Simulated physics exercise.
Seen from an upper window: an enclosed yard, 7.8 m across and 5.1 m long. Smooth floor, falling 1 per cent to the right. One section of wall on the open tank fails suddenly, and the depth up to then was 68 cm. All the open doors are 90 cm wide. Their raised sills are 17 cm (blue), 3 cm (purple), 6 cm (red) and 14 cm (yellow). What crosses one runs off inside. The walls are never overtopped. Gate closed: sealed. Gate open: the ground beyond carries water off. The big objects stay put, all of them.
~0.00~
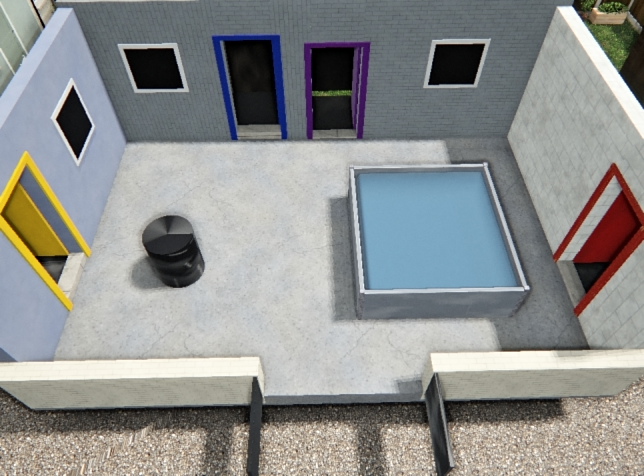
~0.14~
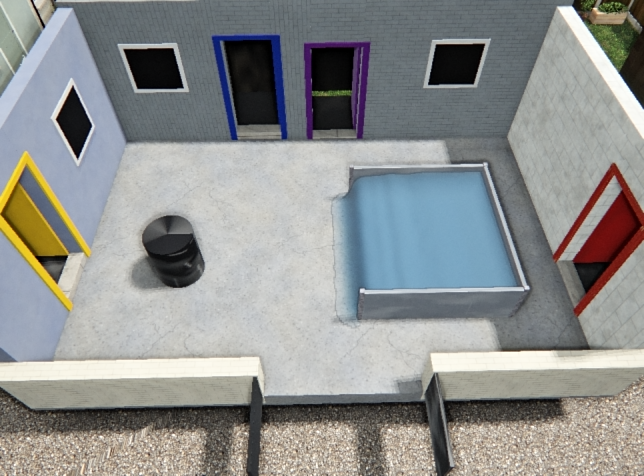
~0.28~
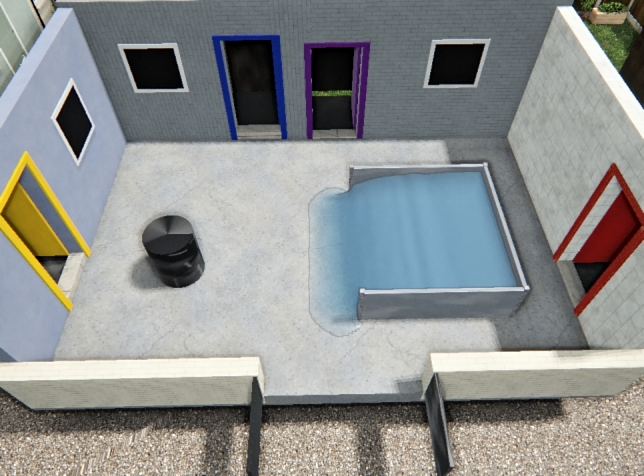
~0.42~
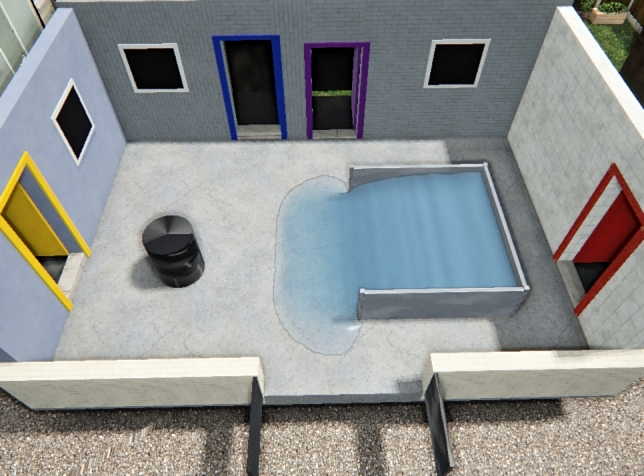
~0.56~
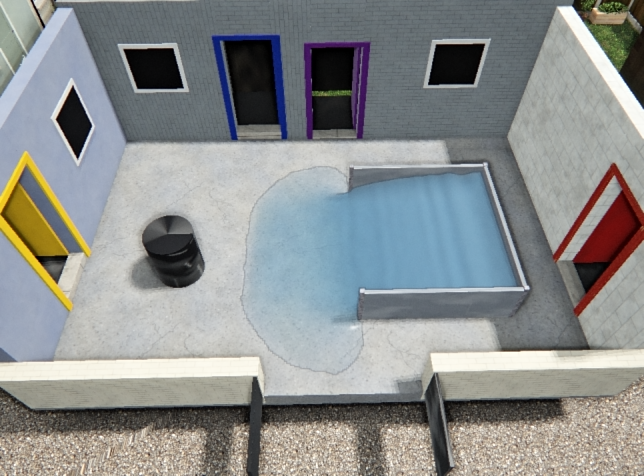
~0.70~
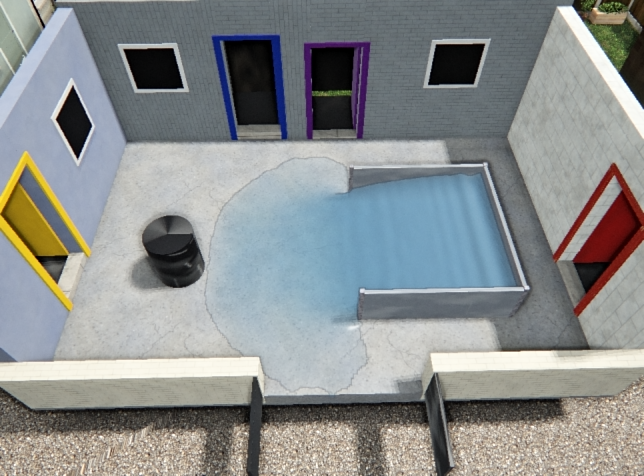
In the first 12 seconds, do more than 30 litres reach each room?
At the blue door, not that much; at the purple door, more than that; at the red door, not that much; at the yellow door, more than that.
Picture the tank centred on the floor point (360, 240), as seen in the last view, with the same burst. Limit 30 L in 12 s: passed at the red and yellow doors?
Red gets more than that, yellow gets more than that.
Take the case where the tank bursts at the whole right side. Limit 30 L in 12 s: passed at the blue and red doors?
Blue short, red beyond.
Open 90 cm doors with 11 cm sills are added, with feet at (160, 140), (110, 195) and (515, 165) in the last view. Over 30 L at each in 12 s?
In turn: Beyond it, beyond it, beyond it.
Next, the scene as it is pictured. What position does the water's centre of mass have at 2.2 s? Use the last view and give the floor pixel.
I'd put it close to (285, 251).
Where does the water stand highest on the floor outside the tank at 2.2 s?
Close to pixel (59, 382).
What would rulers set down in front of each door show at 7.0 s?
Centimetres: Blue 12 / purple 9 / red 0 / yellow 9.
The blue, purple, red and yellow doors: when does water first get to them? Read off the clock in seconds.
Blue: 1.3 s; purple: 1.6 s; red: 8.0 s; yellow: 1.6 s.
After 1.4 s water covers 50 % of the floor and is deepest (36 cm) near (207, 264); blue door 4 cm at the sill, 0 L in, purple door not reached, red door not reached, yellow door not reached.
After 2.2 s water covers 60 % of the floor and is deepest (46 cm) near (59, 382); blue door 10 cm at the sill, 0 L in, purple door 2 cm at the sill, 0 L in, red door not reached, yellow door 14 cm at the sill, 0 L in.
After 3.5 s water covers 60 % of the floor and is deepest (34 cm) near (86, 265); blue door 8 cm at the sill, 0 L in, purple door 2 cm at the sill, 0 L in, red door not reached, yellow door 25 cm at the sill, 25 L in.
After 7.0 s water covers 85 % of the floor and is deepest (27 cm) near (523, 182); blue door 12 cm at the sill, 2 L in, purple door 9 cm at the sill, 29 L in, red door not reached, yellow door 9 cm at the sill, 60 L in.
After 12.0 s water covers 100 % of the floor and is deepest (14 cm) near (597, 372); blue door 6 cm at the sill, 2 L in, purple door 5 cm at the sill, 83 L in, red door 9 cm at the sill, 5 L in, yellow door 3 cm at the sill, 60 L in.
